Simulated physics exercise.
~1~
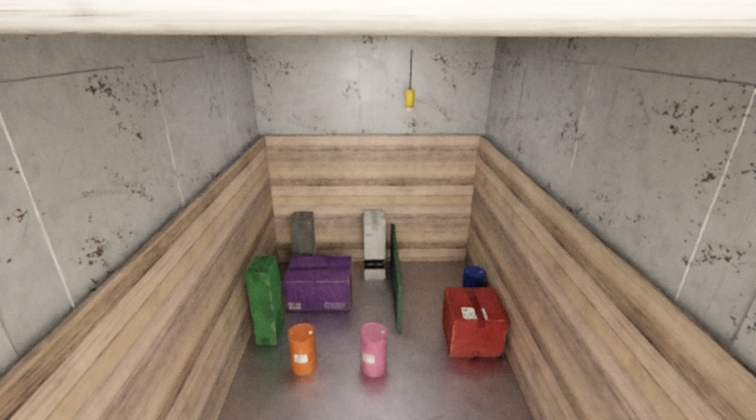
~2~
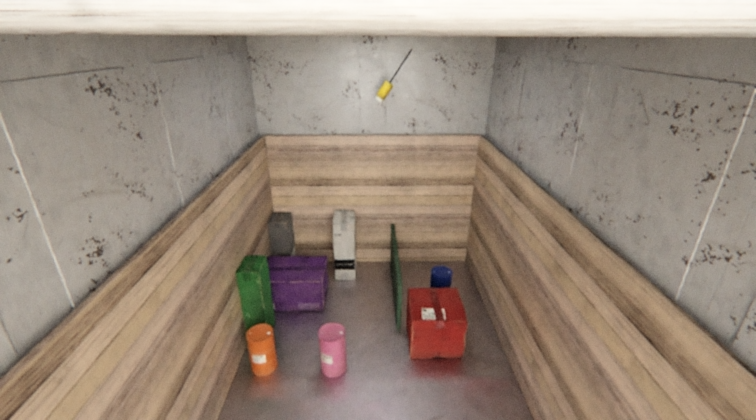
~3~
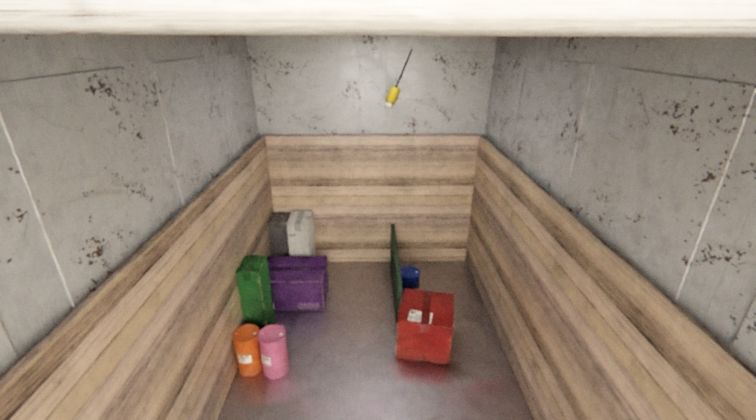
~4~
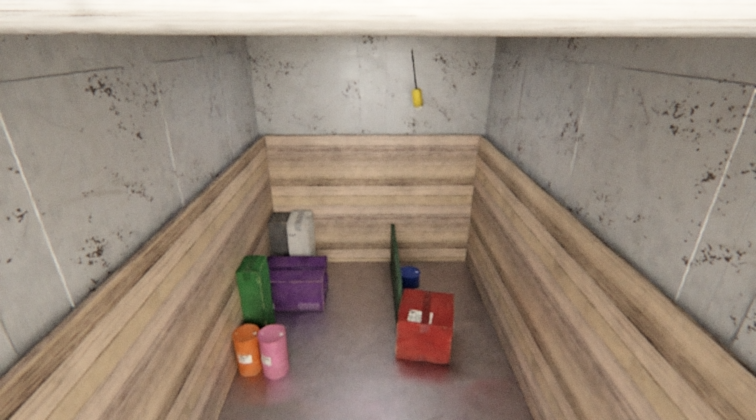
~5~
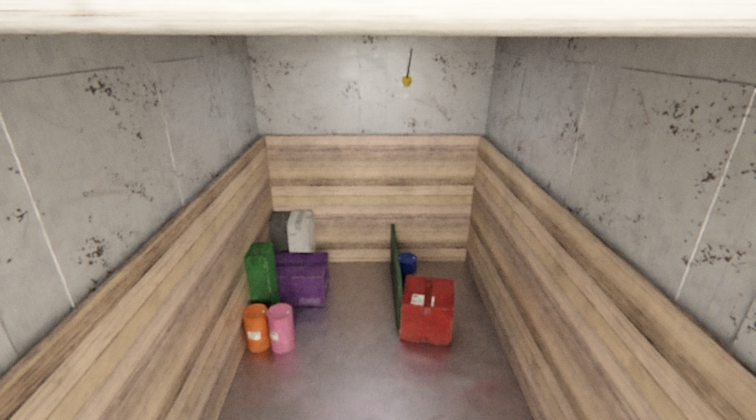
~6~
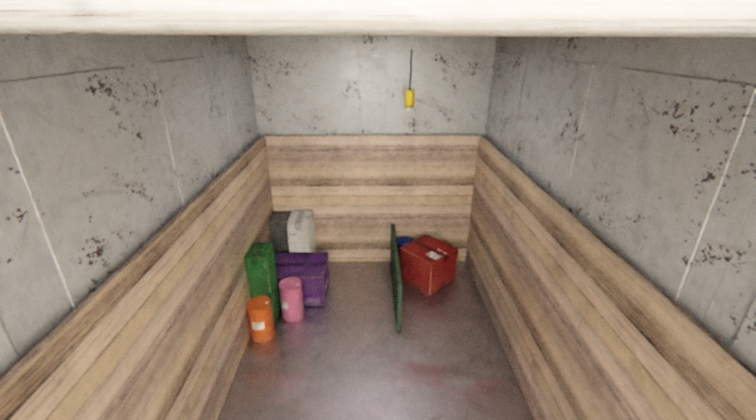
The video shows the inside of a van's load bay, where upright canisters and coloured boxes slide left across the floor while a hanging yellow tag swings. After a pause, several items slide forwards towards the bulkhead, the red box ending near the back beside the low green board.
